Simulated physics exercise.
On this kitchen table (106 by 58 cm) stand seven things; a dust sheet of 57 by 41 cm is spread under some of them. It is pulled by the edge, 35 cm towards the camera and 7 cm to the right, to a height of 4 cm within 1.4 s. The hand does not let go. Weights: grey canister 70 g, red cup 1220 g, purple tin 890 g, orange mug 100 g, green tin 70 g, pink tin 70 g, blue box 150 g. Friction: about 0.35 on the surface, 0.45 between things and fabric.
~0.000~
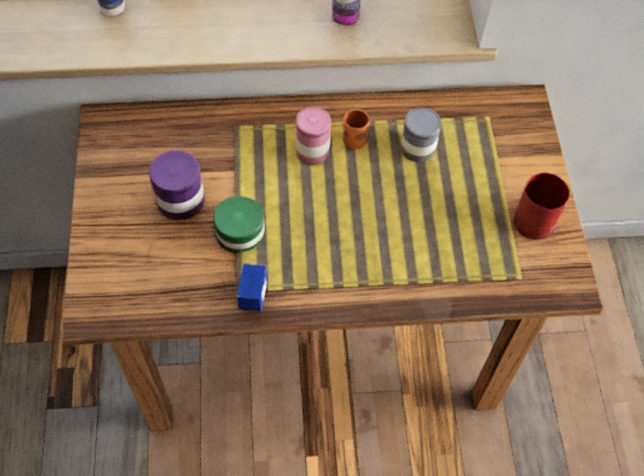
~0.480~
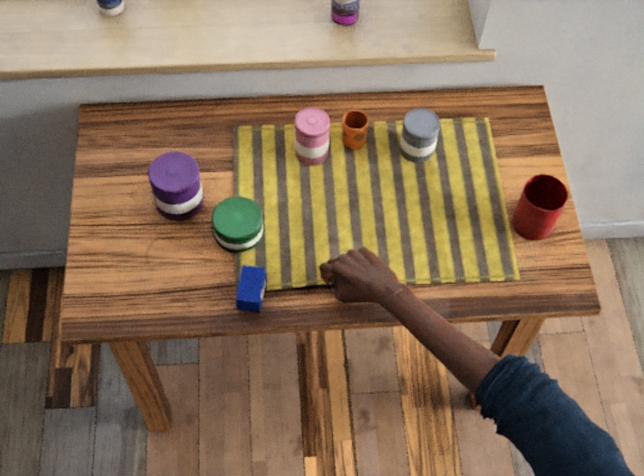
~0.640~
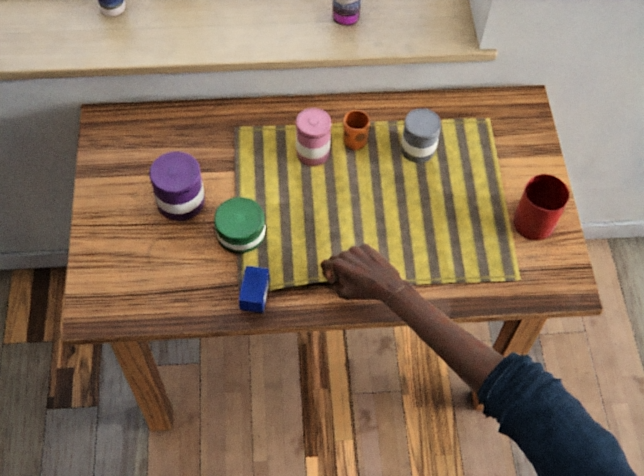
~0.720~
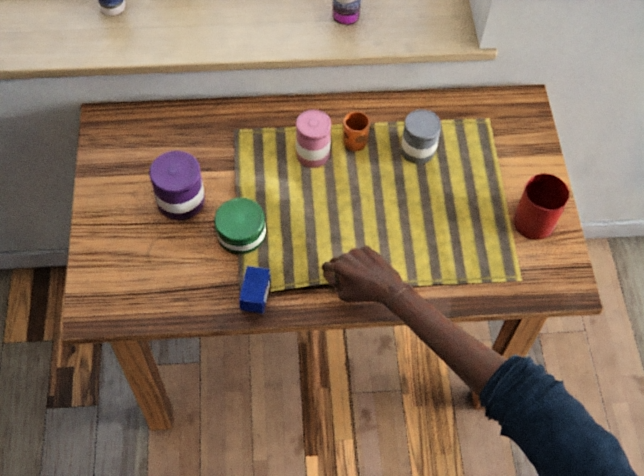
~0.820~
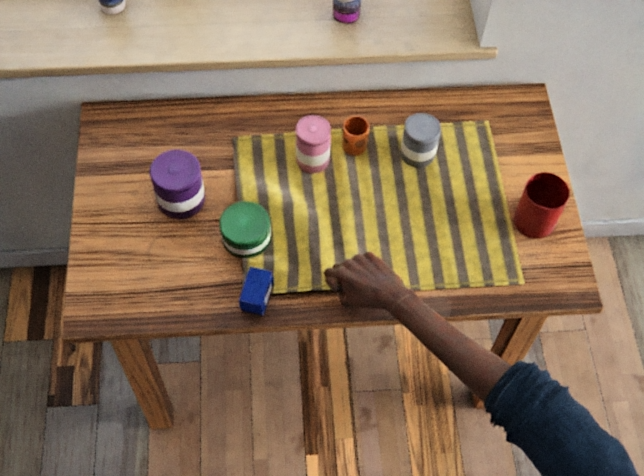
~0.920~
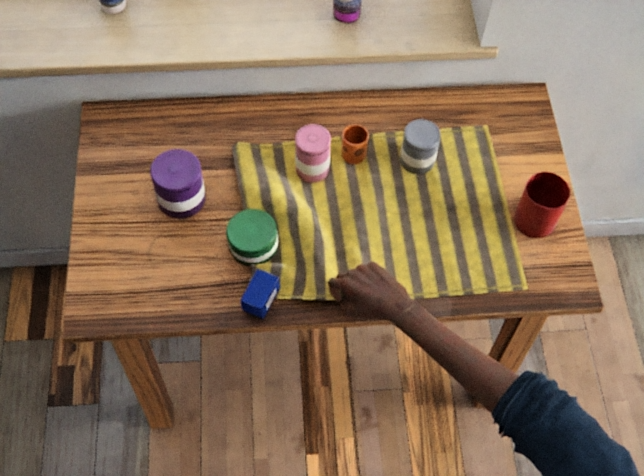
Hand reaching in to grip the front edge of a striped yellow cloth on a wooden table, pulling it slightly forward.
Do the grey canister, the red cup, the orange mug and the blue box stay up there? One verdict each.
The grey canister keeps to the top, the red cup keeps to the top, the orange mug remains up there, the blue box drops off.
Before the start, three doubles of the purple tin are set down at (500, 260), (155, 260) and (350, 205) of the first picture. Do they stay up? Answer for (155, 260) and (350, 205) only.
In turn: Stays up, drops off.
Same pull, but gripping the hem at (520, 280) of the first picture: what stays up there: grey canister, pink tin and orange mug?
Then: Grey canister stays on, pink tin remains, orange mug stays on.
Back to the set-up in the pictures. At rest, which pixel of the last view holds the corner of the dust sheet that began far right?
At about (494, 228).
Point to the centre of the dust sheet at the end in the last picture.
Near (399, 344).
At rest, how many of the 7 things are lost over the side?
I count 1.
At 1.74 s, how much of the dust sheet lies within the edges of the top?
Some 45 per cent of it.
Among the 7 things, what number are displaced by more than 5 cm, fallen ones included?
I count 5.
After 1.2 s, 90 % of the dust sheet is still over the top; orange mug 13 cm off its start, grey canister 11 cm off its start, blue box 8 cm off its start.
After 1.5 s, 70 % of the dust sheet is still over the top; orange mug 24 cm off its start, grey canister 20 cm off its start, blue box over the edge.
After 1.7 s, 45 % of the dust sheet is still over the top; orange mug 33 cm off its start at (363, 251), grey canister 29 cm off its start at (431, 238), blue box over the edge.
After 2.0 s, 40 % of the dust sheet is still over the top; orange mug 36 cm off its start, grey canister 32 cm off its start, blue box over the edge.
After 3.6 s, 40 % of the dust sheet is still over the top; orange mug 37 cm off its start at (370, 270), grey canister 33 cm off its start at (434, 256), blue box over the edge, red cup 0 cm off its start at (548, 190).
